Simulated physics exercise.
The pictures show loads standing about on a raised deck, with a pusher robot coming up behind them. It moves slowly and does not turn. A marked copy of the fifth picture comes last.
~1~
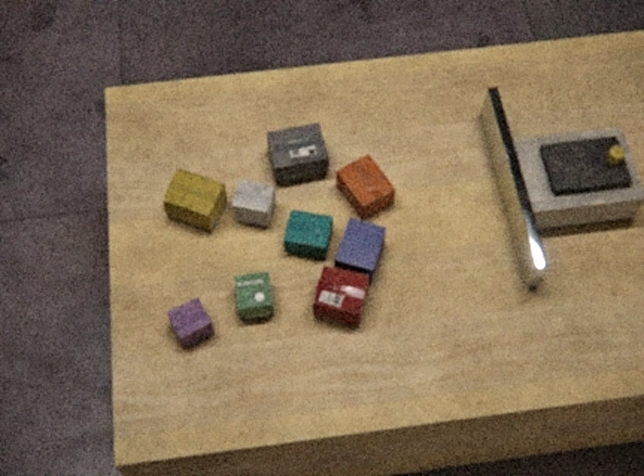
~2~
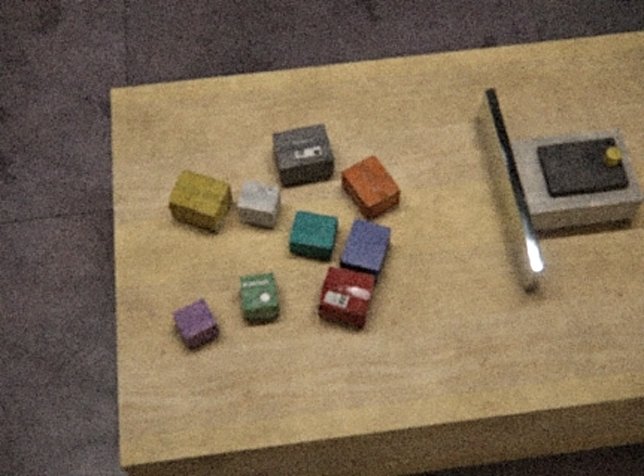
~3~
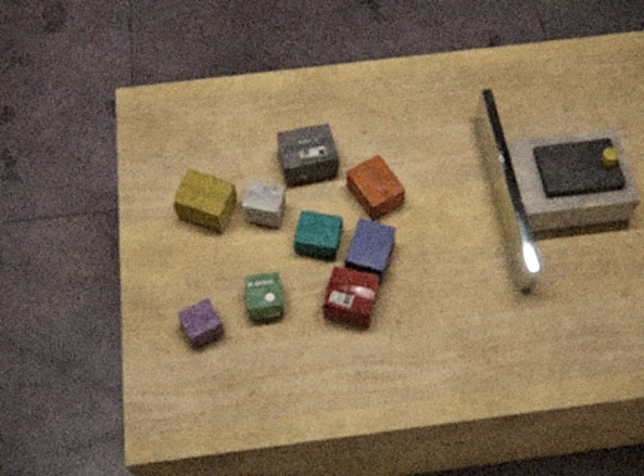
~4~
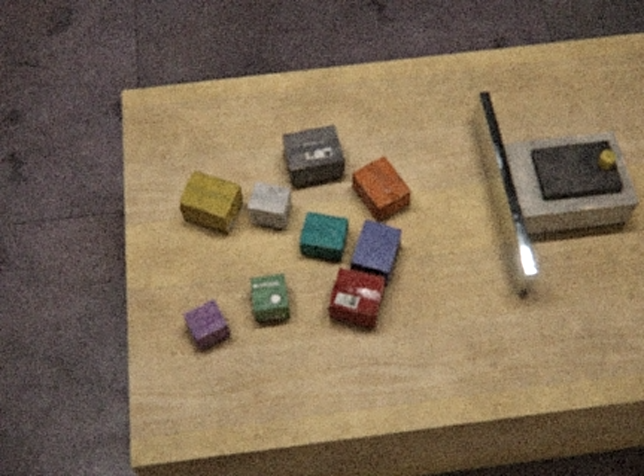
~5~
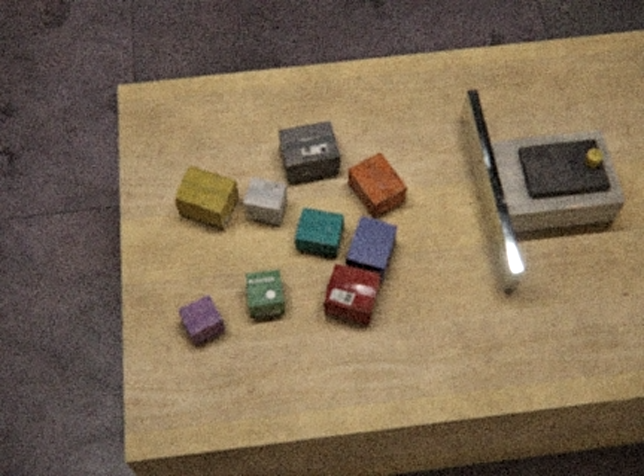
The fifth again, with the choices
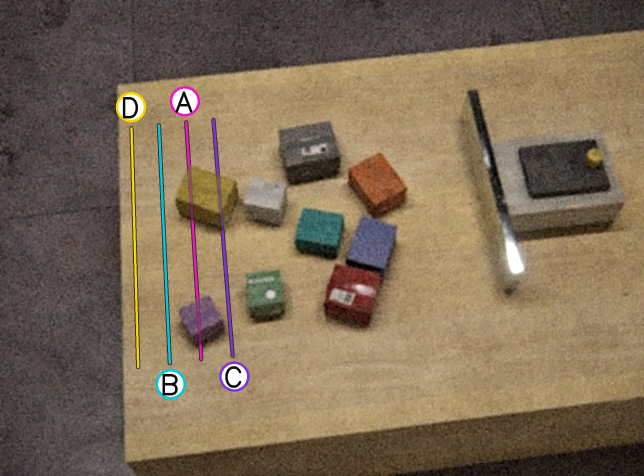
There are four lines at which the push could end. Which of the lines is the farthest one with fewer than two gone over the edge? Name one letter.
At A, and not beyond.
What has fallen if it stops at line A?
It is the yellow box.
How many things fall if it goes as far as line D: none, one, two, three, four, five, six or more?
In all, six or more.
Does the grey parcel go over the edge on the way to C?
No.
On the marked copy, A at (193, 232); B at (164, 236); C at (222, 229); D at (135, 239).
Taking A. A third of the way, robot (451, 180); orange box (356, 186); blue crate (364, 250).
Two thirds of the way, robot (343, 192); yellow box (176, 199); purple crate (183, 324).
When it is over, robot (258, 201); yellow box over the edge; green box (130, 310); one fallen.
As for the rest, B drops five; C is within the limit but short; D drops nine.
